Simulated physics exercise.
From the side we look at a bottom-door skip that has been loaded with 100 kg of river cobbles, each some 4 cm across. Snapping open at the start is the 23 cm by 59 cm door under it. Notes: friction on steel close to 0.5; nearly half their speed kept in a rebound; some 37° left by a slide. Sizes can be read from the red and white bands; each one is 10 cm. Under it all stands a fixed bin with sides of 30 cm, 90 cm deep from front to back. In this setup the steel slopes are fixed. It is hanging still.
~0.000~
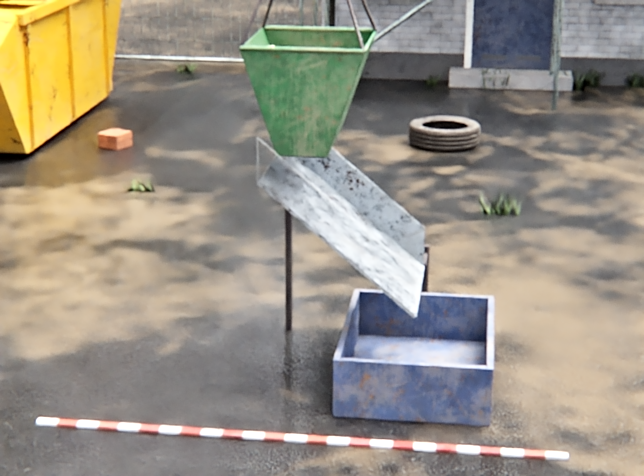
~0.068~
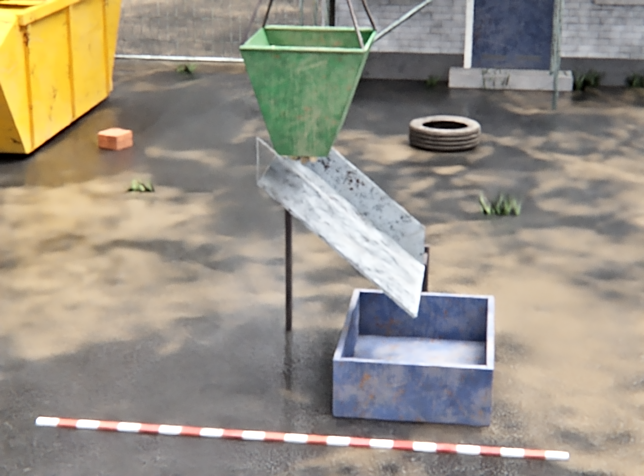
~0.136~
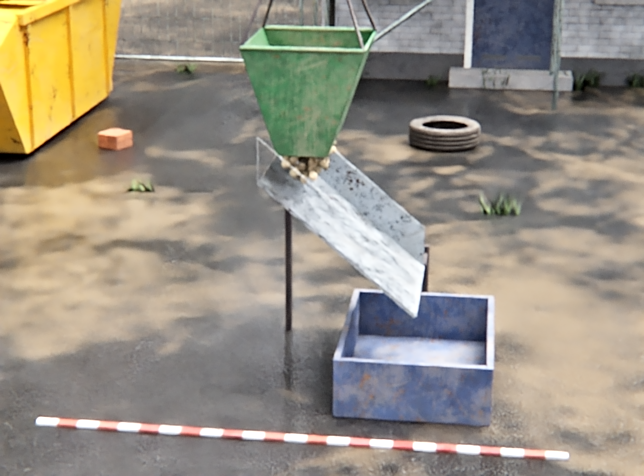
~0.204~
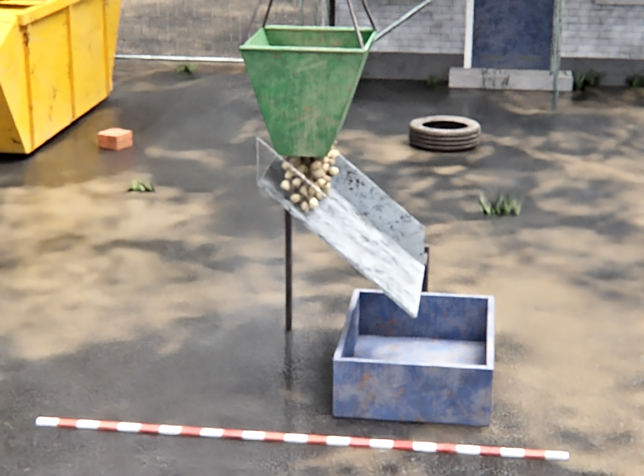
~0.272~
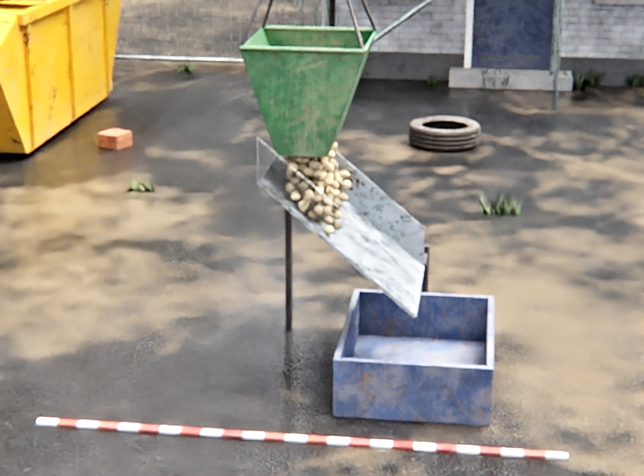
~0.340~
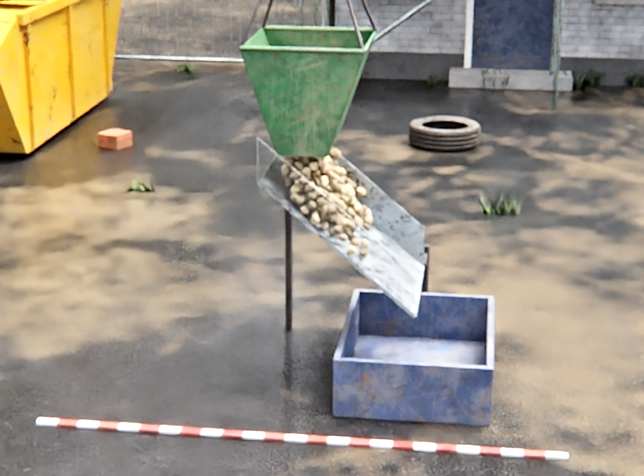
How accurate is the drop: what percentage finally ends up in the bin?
92 %.
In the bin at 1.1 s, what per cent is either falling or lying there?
Around 70 per cent at that point.
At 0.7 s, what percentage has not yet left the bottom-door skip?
I'd say it holds close to 0 percent.
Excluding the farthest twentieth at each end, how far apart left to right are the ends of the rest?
I'd say close to 100 cm, left to right.
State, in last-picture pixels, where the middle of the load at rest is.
Near (452, 364).
After 0.7 s, 1 % in the bottom-door skip, 77 % on the steel, 1 % falling or lying left of the bin, 21 % falling or lying in the bin; the stones farthest right are at (483, 349).
After 1.1 s, 0 % in the bottom-door skip, 25 % on the steel, 72 % falling or lying in the bin, 3 % falling or lying beside or right of the bin; the stones farthest right are at (555, 378).
After 1.7 s, 0 % in the bottom-door skip, 92 % falling or lying in the bin, 8 % falling or lying beside or right of the bin.
After 2.6 s, 0 % in the bottom-door skip, 92 % falling or lying in the bin, 8 % falling or lying beside or right of the bin.
After 4.5 s, 0 % in the bottom-door skip, 92 % in the bin, 8 % beside or right of the bin.
